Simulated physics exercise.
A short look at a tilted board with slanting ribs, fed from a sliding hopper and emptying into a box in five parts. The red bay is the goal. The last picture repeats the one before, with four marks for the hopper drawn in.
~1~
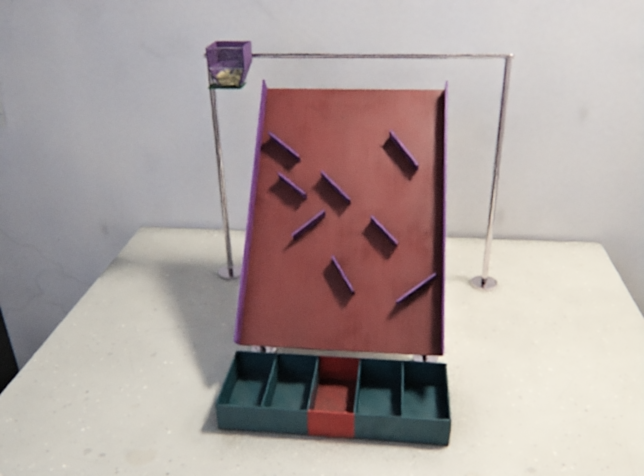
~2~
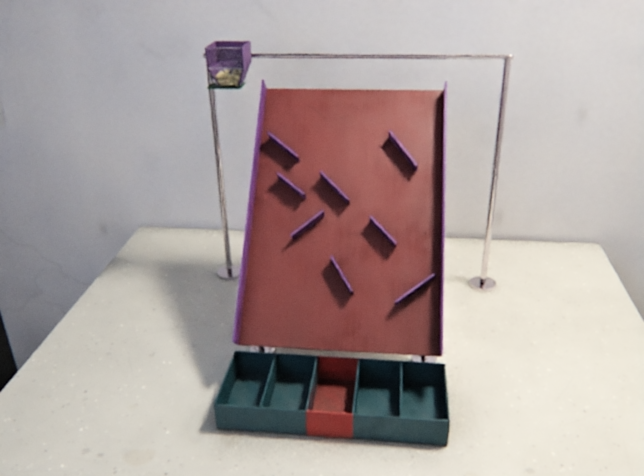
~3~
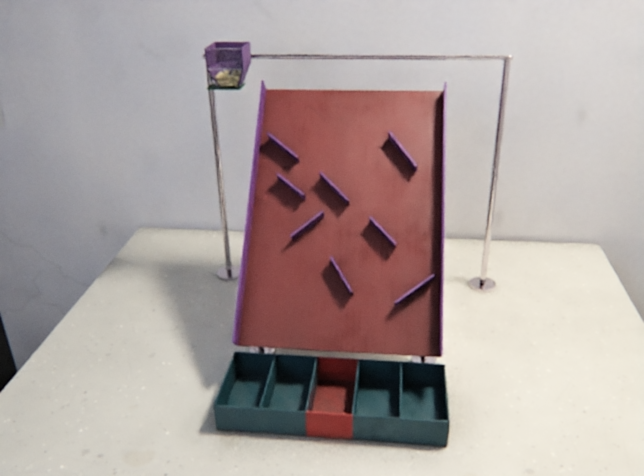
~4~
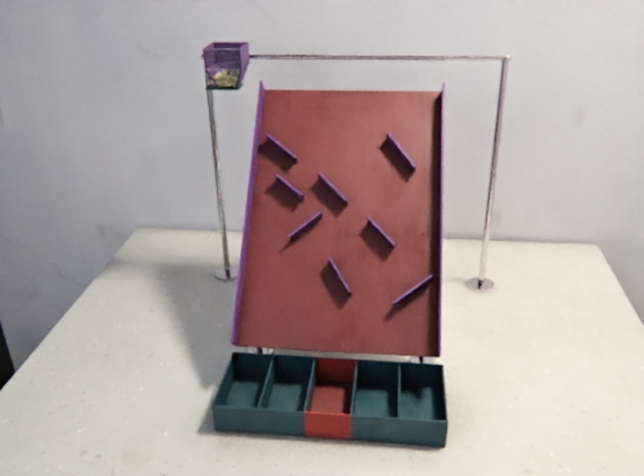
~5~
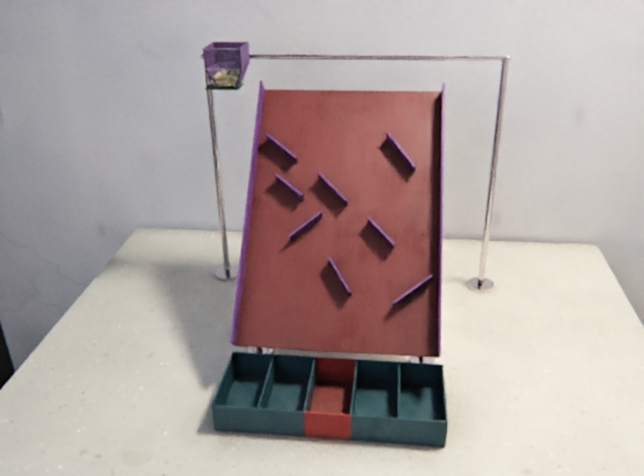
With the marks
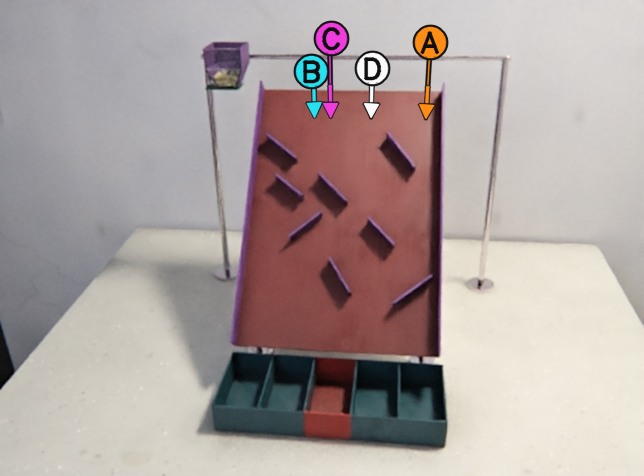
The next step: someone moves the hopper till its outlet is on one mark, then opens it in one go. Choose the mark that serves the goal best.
Mark A.
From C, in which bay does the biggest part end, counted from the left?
The fourth.
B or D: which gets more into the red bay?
It is D.
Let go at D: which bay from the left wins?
The fourth from the left.
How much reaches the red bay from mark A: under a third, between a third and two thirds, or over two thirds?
Between a third and two thirds.
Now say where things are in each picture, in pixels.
Hopper (231, 77), soya beans, door shut, in the first frame.
Ribs (268, 132) to (297, 156), (389, 131) to (417, 165), (277, 173) to (304, 194), in the second frame.
Ribs (320, 172) to (348, 200), (290, 236) to (323, 211), (370, 217) to (396, 243), in the third frame.
Ribs (329, 257) to (350, 292), (394, 303) to (432, 275), in the fourth frame.
Red bay (327, 424), number 3 of 5 from the left, in the fifth frame.
On the marked copy, mark A meets the board at (426, 113); mark B meets the board at (314, 112); mark C meets the board at (330, 112); mark D meets the board at (371, 112).
For mark A, roughly half in the red bay, roughly half in other bays.
For mark B, just a few in the red bay, almost all in other bays.
For mark C, about a tenth in the red bay, the larger part in other bays.
For mark D, about a tenth in the red bay, the larger part in other bays.
